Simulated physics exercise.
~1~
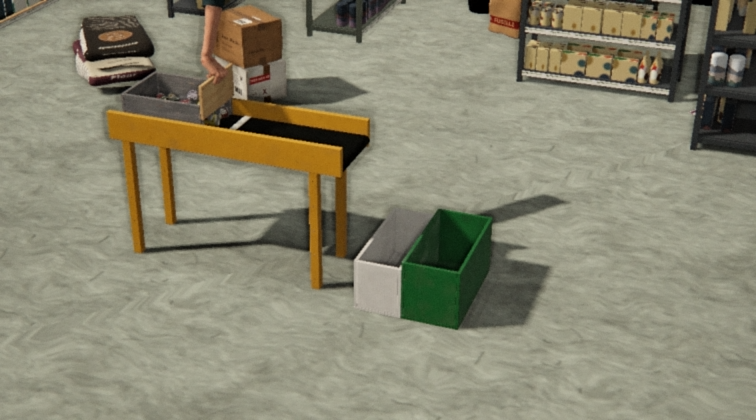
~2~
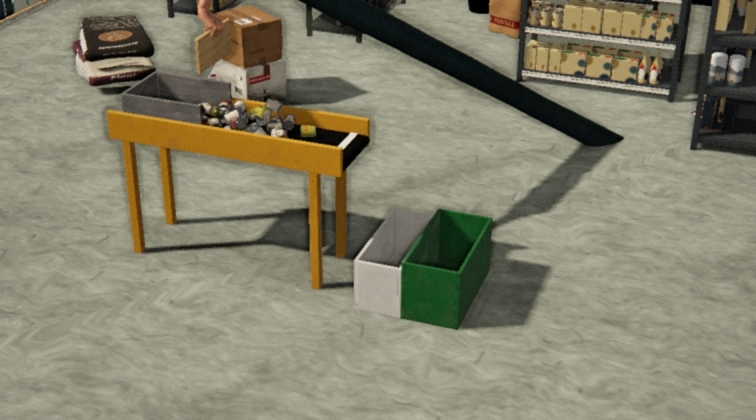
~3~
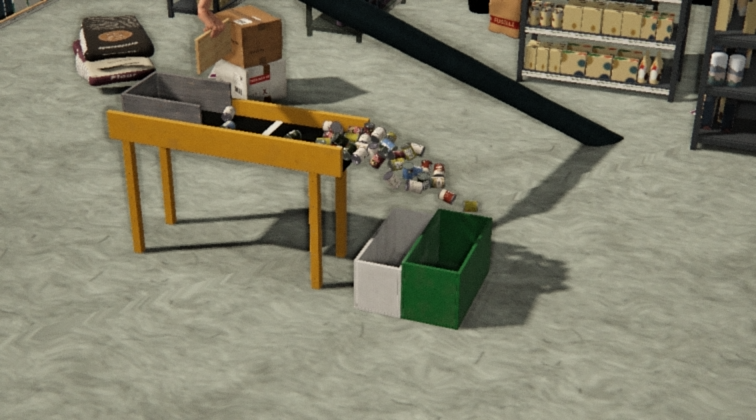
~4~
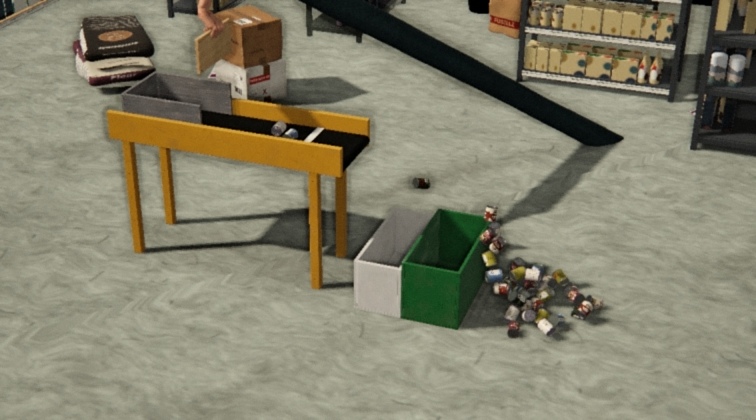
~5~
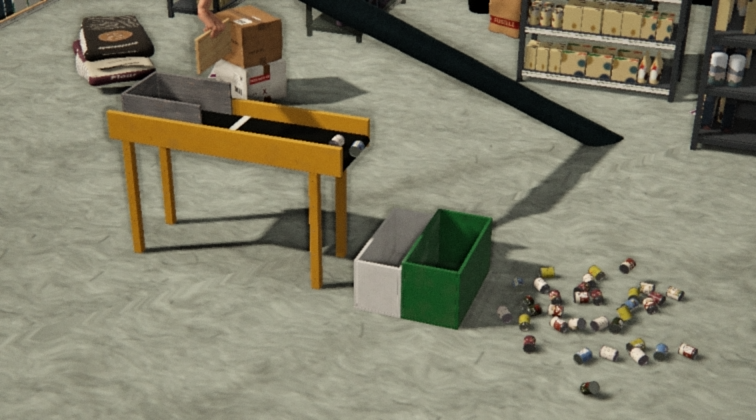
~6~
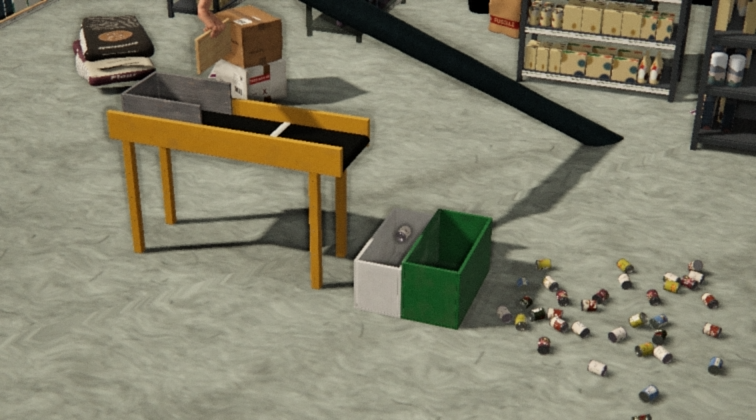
The clip shows small tins leaving a grey pen on a yellow-framed belt after a gate lifts, then flying off its end over a white bin and a green bin. Most scatter across the floor beyond the green bin, while a couple of late ones drop into the white bin.
